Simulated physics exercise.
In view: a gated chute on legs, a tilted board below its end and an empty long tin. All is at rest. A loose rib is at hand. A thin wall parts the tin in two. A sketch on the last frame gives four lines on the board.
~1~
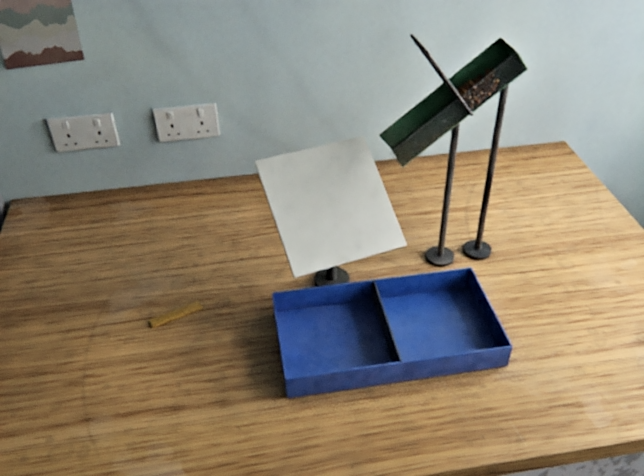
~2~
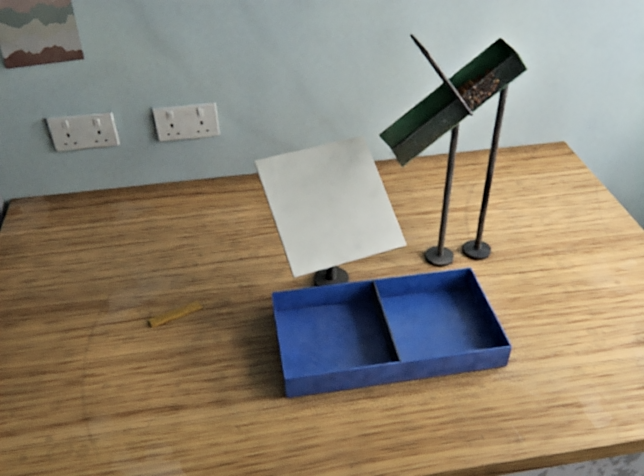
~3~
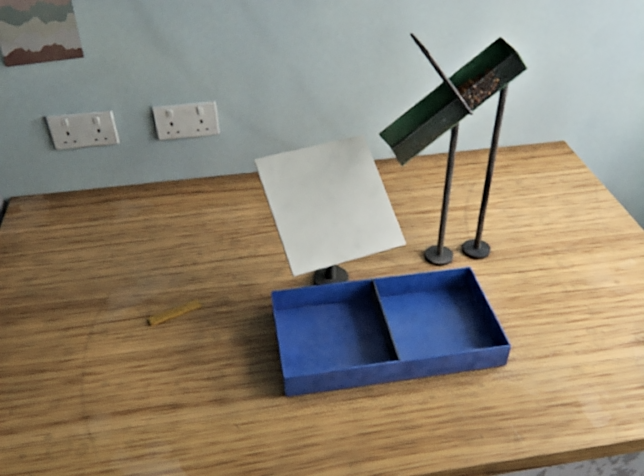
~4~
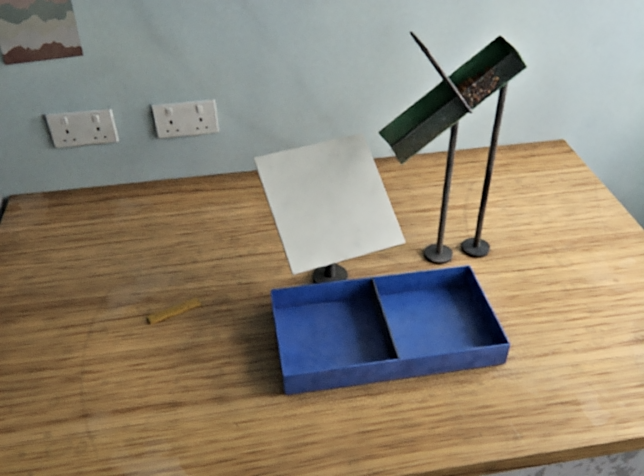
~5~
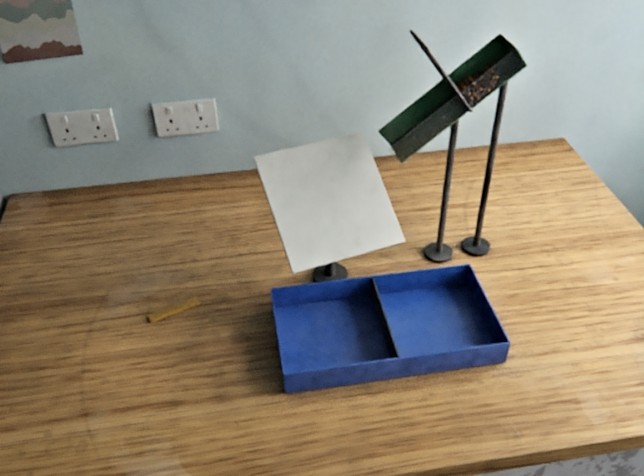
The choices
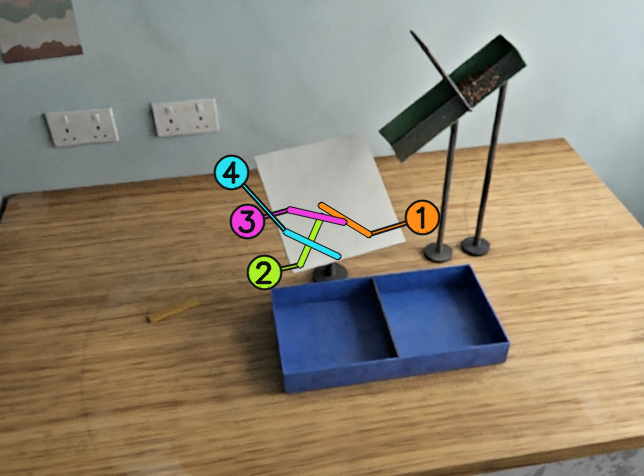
At the start, a green chute on two dark legs holds small brown pieces behind a gate, above a tilted white board and a blue tin split by a thin wall, with a yellowish strip lying to the left. Nothing moves, and the pieces remain behind the shut gate throughout.
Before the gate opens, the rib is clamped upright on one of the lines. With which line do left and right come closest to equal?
The answer is line 3.
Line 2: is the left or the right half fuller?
More lands on the left.
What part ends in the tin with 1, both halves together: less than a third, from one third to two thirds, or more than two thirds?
It is more than two thirds.
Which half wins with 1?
Right.
On the marked copy, line 1 from (321, 205) to (368, 234); line 2 from (321, 216) to (300, 264); line 3 from (289, 209) to (344, 222); line 4 from (286, 232) to (337, 256).
If 1 is chosen, of what is caught, a small share in the left half, all but a few in the right.
If 2 is chosen, of what is caught, the bulk in the left half, a small share in the right.
If 3 is chosen, of what is caught, close to two thirds in the left half, close to a third in the right.
If 4 is chosen, of what is caught, the bulk in the left half, a small share in the right.
